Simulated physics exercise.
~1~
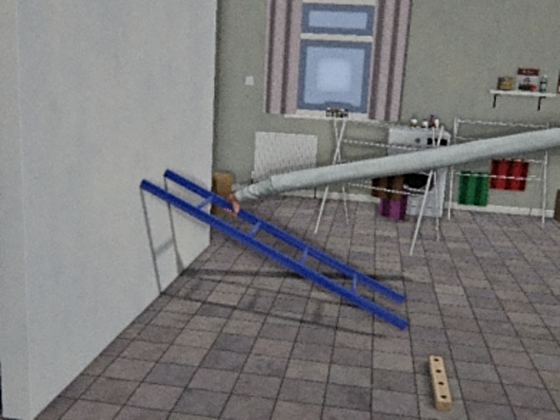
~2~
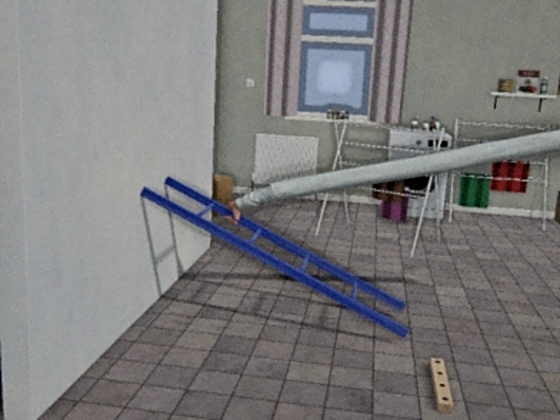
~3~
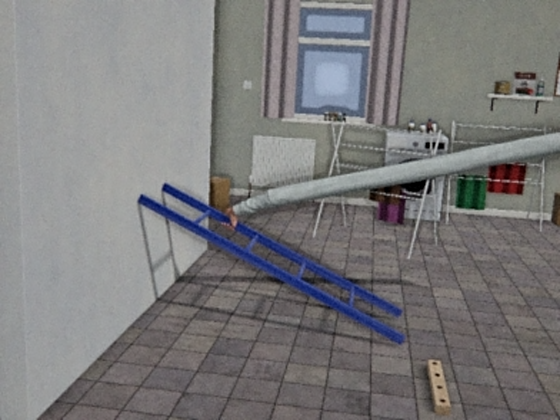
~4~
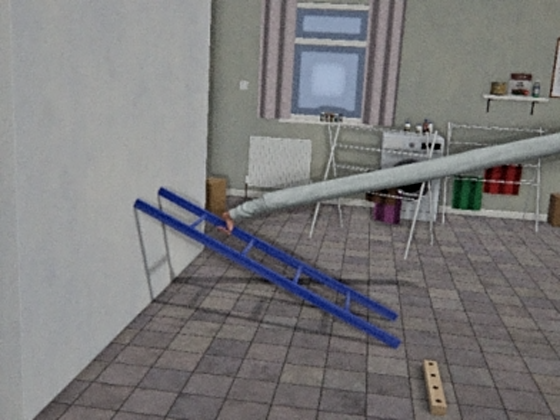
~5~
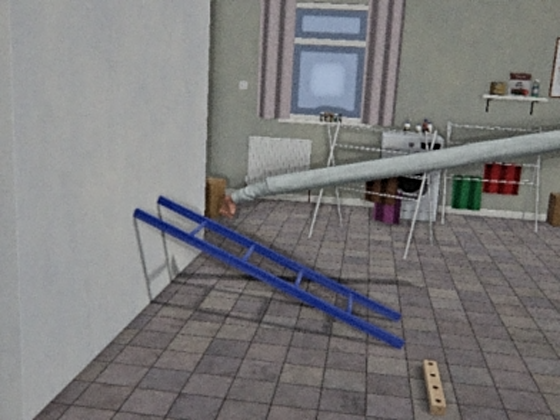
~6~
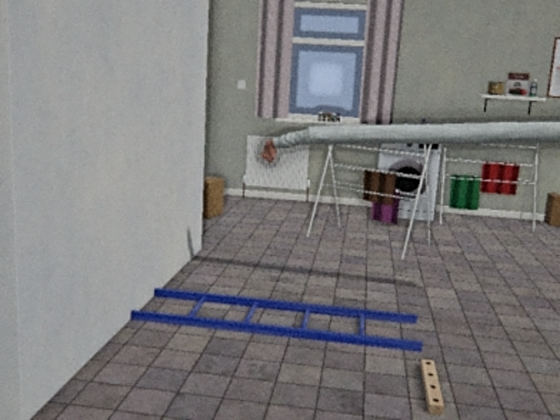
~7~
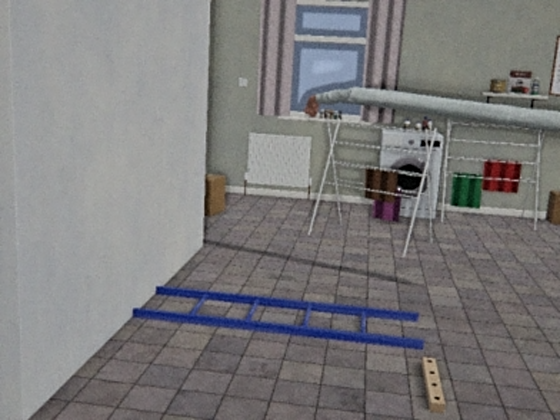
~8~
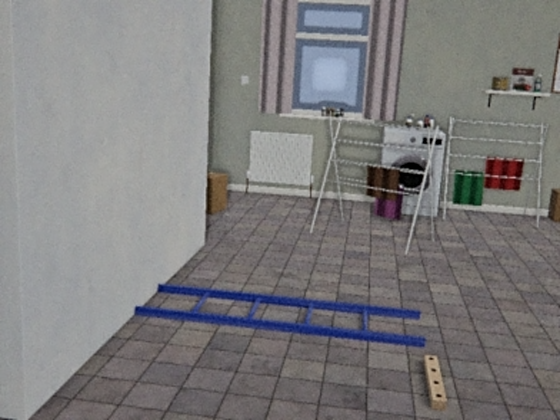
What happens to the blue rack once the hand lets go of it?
It does not stay propped up. Its feet give way and it slides down the wall until it lies flat on the floor.
